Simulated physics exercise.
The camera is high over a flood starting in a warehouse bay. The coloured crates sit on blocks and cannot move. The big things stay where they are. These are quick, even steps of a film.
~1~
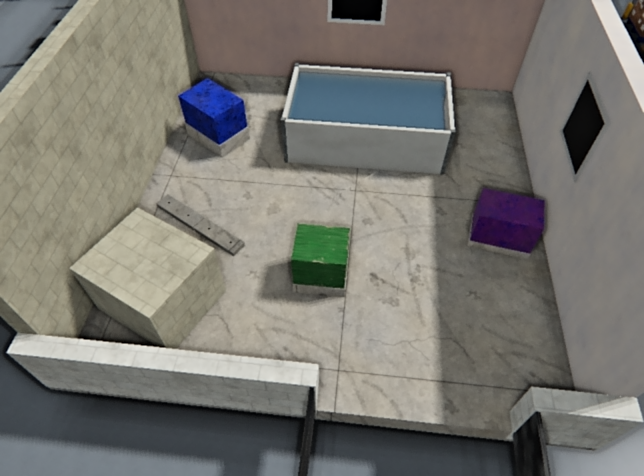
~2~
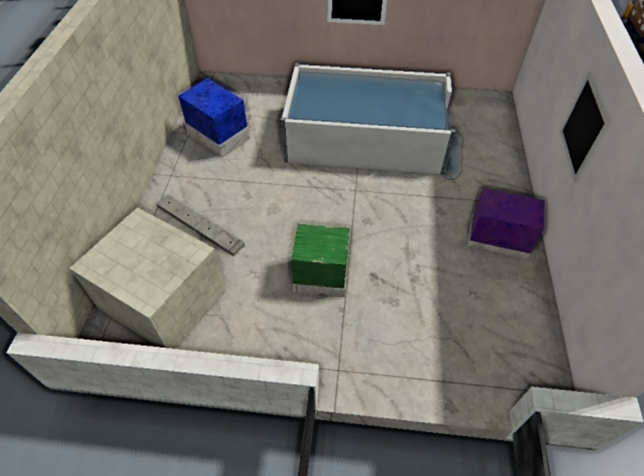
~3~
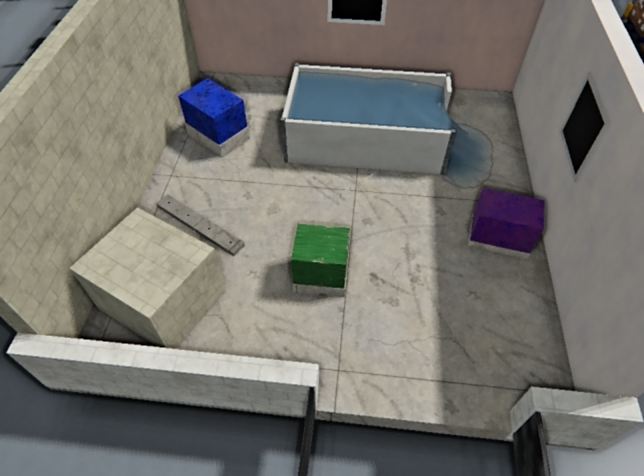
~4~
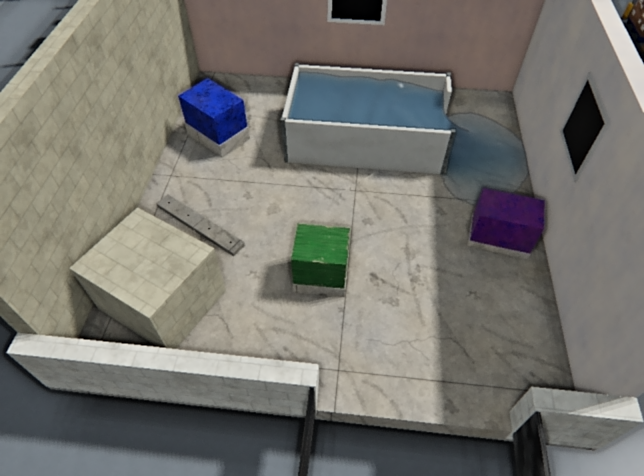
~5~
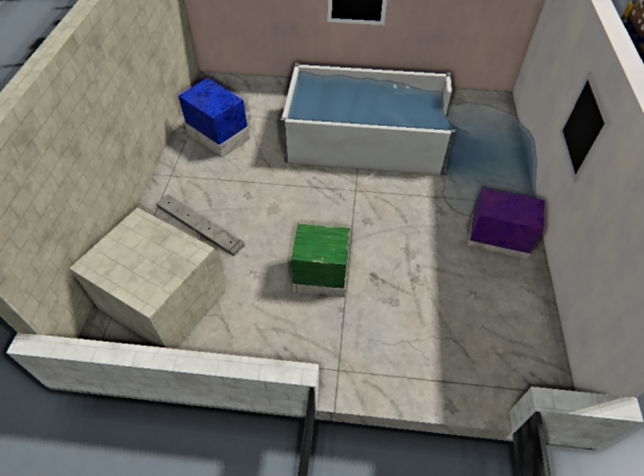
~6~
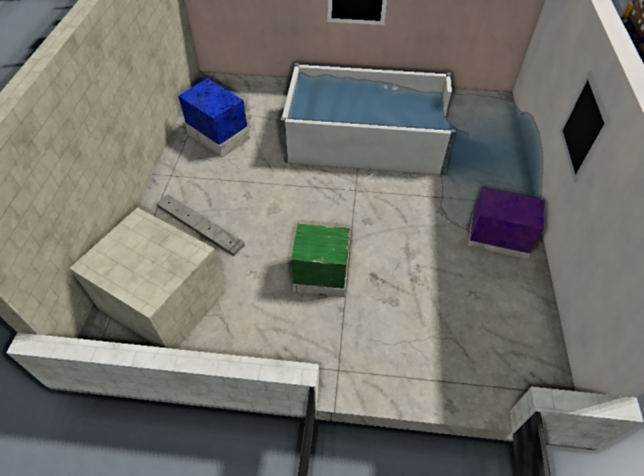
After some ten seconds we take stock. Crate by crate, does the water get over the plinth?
In the end: The blue crate stays dry; the green crate stays dry; the purple crate gets wet.
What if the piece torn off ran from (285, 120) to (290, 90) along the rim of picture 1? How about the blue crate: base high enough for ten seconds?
The blue crate gets wet.
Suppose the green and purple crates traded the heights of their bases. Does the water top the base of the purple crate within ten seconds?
My reading: Purple is wetted.
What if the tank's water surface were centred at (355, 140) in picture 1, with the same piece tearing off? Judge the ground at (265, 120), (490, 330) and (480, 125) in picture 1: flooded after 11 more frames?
In that order: Dry, wet, under water.
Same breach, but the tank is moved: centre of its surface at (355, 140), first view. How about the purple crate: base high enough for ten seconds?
One by one: Purple crate ends up wet.
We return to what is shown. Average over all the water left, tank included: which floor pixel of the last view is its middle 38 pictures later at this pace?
Close to (346, 155).
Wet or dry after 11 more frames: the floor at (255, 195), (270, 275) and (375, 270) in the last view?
As listed: Not flooded, not flooded, clear.
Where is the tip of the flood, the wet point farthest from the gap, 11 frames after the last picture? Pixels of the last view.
Around (568, 416).
A moment on, water covers 15 % of the floor; the blue crate not reached, the green crate not reached, the purple crate water round its plinth.
Next, water covers 30 % of the floor; the blue crate not reached, the green crate not reached, the purple crate water round its plinth.
Then, water covers 60 % of the floor; the blue crate water round its plinth, the green crate water round its plinth, the purple crate water round its plinth.
Later, water covers 85 % of the floor; the blue crate water round its plinth, the green crate water round its plinth, the purple crate water round its plinth.
In the end, water covers 100 % of the floor; the blue crate stayed above the water, the green crate stayed above the water, the purple crate was topped.
